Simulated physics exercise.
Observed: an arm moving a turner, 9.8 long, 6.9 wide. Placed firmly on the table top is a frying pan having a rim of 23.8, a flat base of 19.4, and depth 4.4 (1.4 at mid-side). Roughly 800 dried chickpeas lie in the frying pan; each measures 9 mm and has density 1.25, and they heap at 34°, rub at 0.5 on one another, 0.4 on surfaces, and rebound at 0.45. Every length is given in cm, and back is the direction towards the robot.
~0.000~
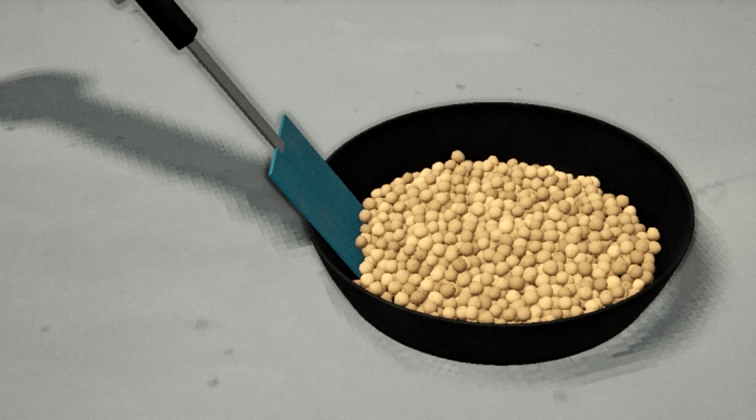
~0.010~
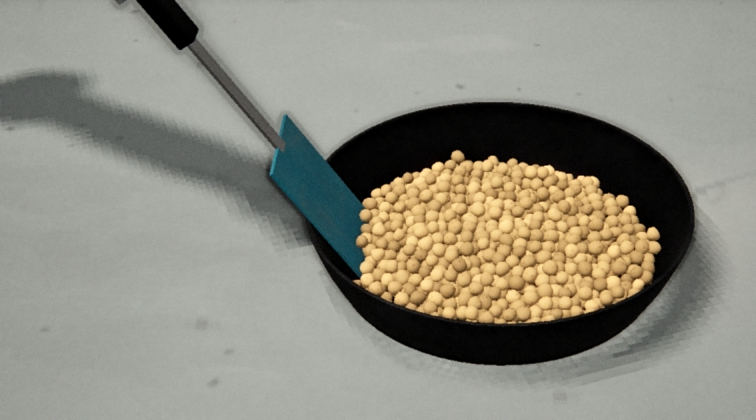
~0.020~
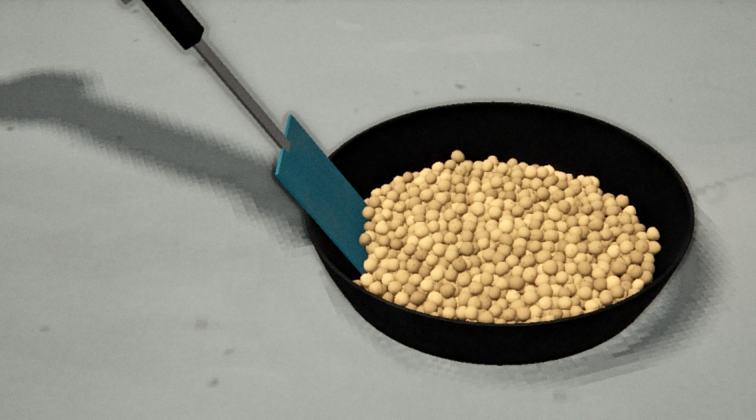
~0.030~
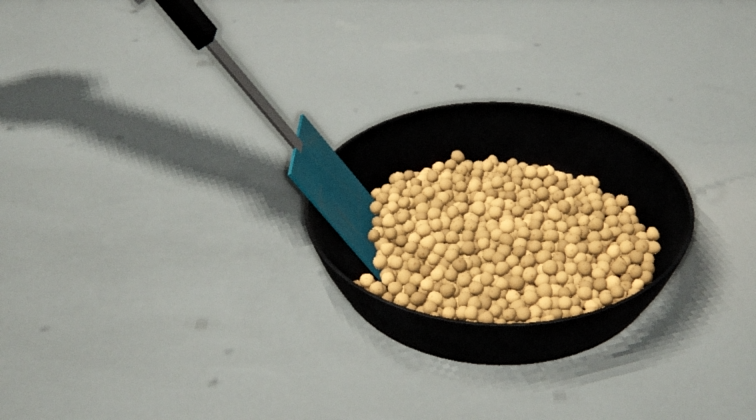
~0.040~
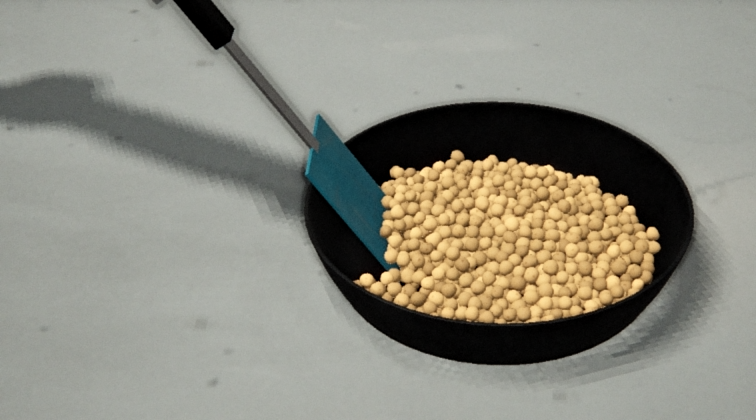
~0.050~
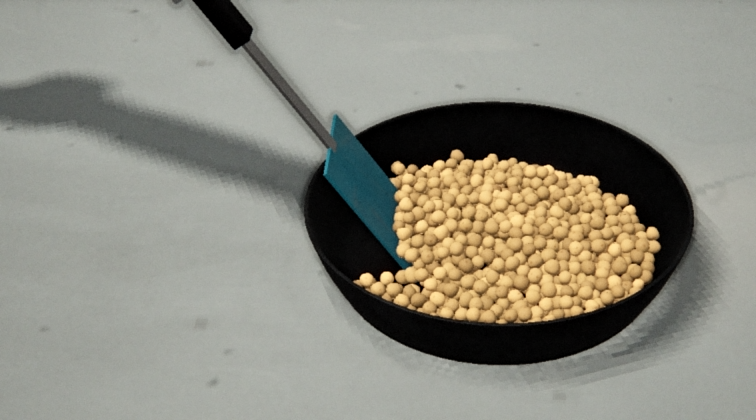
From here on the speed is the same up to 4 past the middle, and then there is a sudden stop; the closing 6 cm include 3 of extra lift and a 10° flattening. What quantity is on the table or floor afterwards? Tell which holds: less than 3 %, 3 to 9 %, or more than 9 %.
What holds is 3 to 9 %.
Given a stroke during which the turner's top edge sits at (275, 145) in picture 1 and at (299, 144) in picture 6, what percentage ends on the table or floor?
Close to 0 in a hundred.
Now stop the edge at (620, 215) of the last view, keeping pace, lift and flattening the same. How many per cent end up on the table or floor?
Approximately 15 per cent, I reckon.
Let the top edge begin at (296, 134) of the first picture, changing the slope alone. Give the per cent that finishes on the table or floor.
About 5 per cent.
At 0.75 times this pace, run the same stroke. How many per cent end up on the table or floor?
Estimate: Approx. 0 %.
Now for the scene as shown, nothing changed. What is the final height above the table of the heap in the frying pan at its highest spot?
Roughly 4.5 centimetres.
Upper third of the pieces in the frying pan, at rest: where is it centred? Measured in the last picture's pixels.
It is centred near (604, 233).
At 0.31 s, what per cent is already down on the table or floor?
Around 4 percent.
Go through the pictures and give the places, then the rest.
Turner top edge at (277, 143), sloping 57°; upper third of the load around (496, 233), from x 355 to 655, top at y 155; 796 in the frying pan, in the first frame.
Turner top edge at (278, 143), sloping 57°; upper third of the load around (496, 233), from x 355 to 655, top at y 155, in the second frame.
Turner top edge at (283, 143), sloping 57°; upper third of the load around (493, 233), from x 355 to 655, top at y 155, in the third frame.
Turner top edge at (296, 143), sloping 57°; upper third of the load around (482, 233), from x 355 to 655, top at y 155, in the fourth frame.
Turner top edge at (312, 143), sloping 57°; upper third of the load around (480, 232), from x 355 to 655, top at y 155, in the fifth frame.
Turner top edge at (330, 143), sloping 57°; upper third of the load around (482, 229), from x 355 to 655, top at y 155; 796 in the frying pan, in the sixth frame.
After 0.07 s, sloping 56°, highest piece 6 above the table; 796 in the frying pan.
After 0.10 s, sloping 53°, highest piece 8 above the table; 796 in the frying pan.
After 0.31 s, sloping 47°, highest piece 7 above the table; 754 in the frying pan, 36 on the table or floor, 6 on the blade or in flight.
After 1.36 s, sloping 47°, highest piece 4 above the table; 753 in the frying pan, 43 on the table or floor.
At rest, 753 in the frying pan, 43 on the table or floor. That is 5 % on the table or floor.
